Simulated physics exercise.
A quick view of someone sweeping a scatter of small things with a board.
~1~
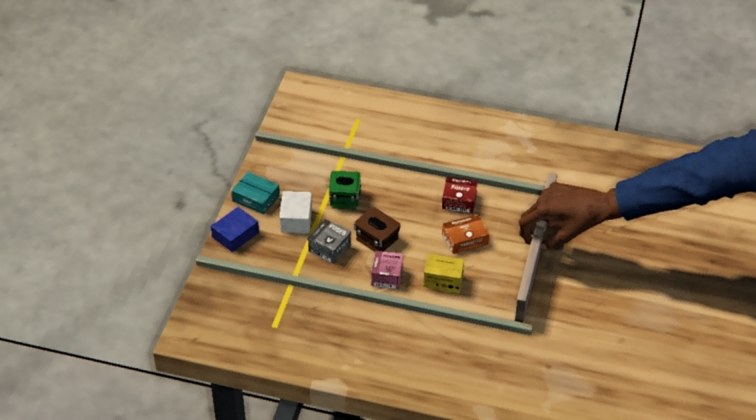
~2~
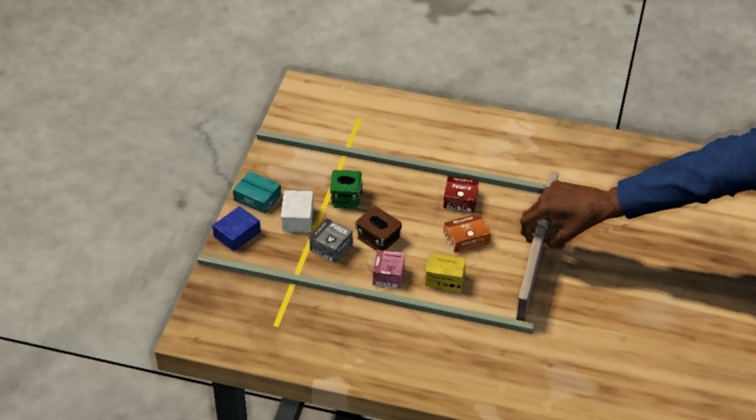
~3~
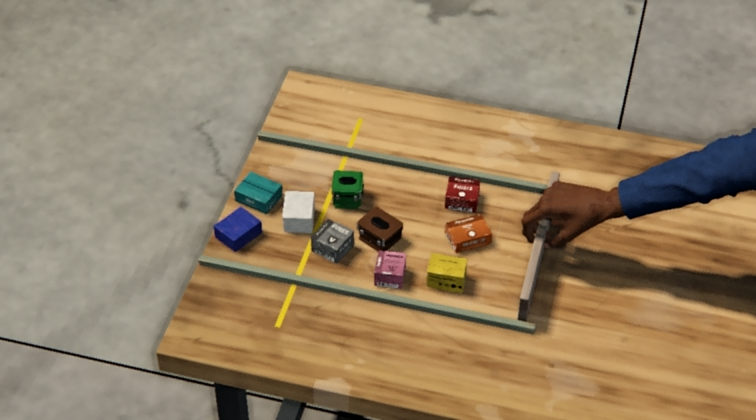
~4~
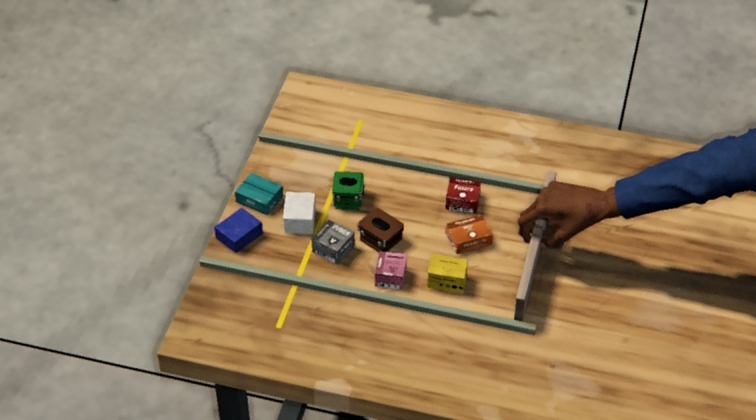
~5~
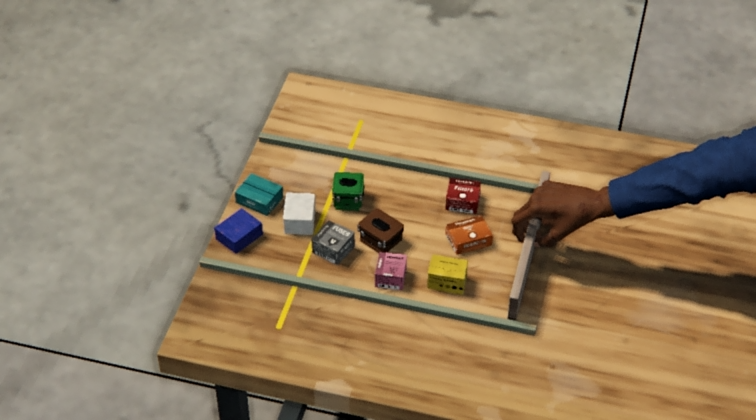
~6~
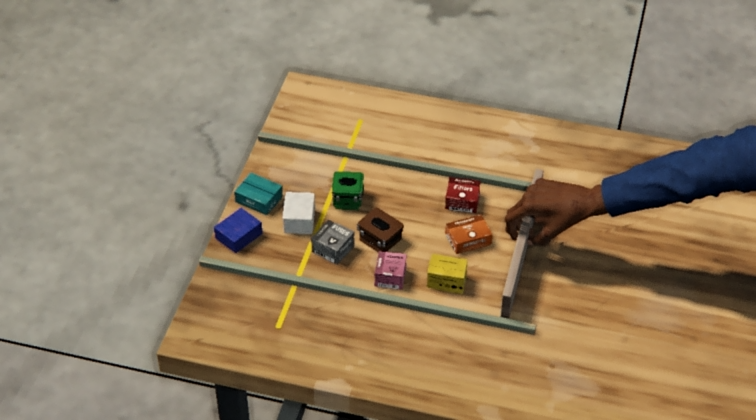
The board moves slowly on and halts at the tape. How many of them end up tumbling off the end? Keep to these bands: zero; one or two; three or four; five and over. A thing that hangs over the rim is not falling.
That gives zero.
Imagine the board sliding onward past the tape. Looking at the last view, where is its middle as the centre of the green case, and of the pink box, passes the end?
Points: About (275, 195) and about (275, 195).
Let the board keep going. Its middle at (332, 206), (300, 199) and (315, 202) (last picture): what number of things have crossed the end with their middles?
0, 2, 0.
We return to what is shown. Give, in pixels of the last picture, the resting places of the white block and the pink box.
The white block stops around (273, 203); the pink box around (253, 252).
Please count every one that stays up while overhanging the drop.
So the number is 2.
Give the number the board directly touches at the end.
It's 4.
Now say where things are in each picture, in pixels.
In the first frame, blue block (235, 229); turquoise box (256, 193); white block (296, 212); board (536, 246); tape (319, 216).
In the second frame, turquoise box (257, 192); green case (346, 189).
In the third frame, white block (299, 212); yellow box (447, 273).
In the fourth frame, blue block (239, 230); brown case (381, 232).
In the fifth frame, turquoise box (259, 194); pink box (391, 271).
In the sixth frame, blue block (238, 230); turquoise box (259, 194); white block (299, 213); board (522, 242); tape (322, 216).
Soon after, none off yet; blue block at rest near (238, 230); turquoise box at rest near (259, 194); white block at rest near (299, 213).
In the end, the number that fall off is zero.
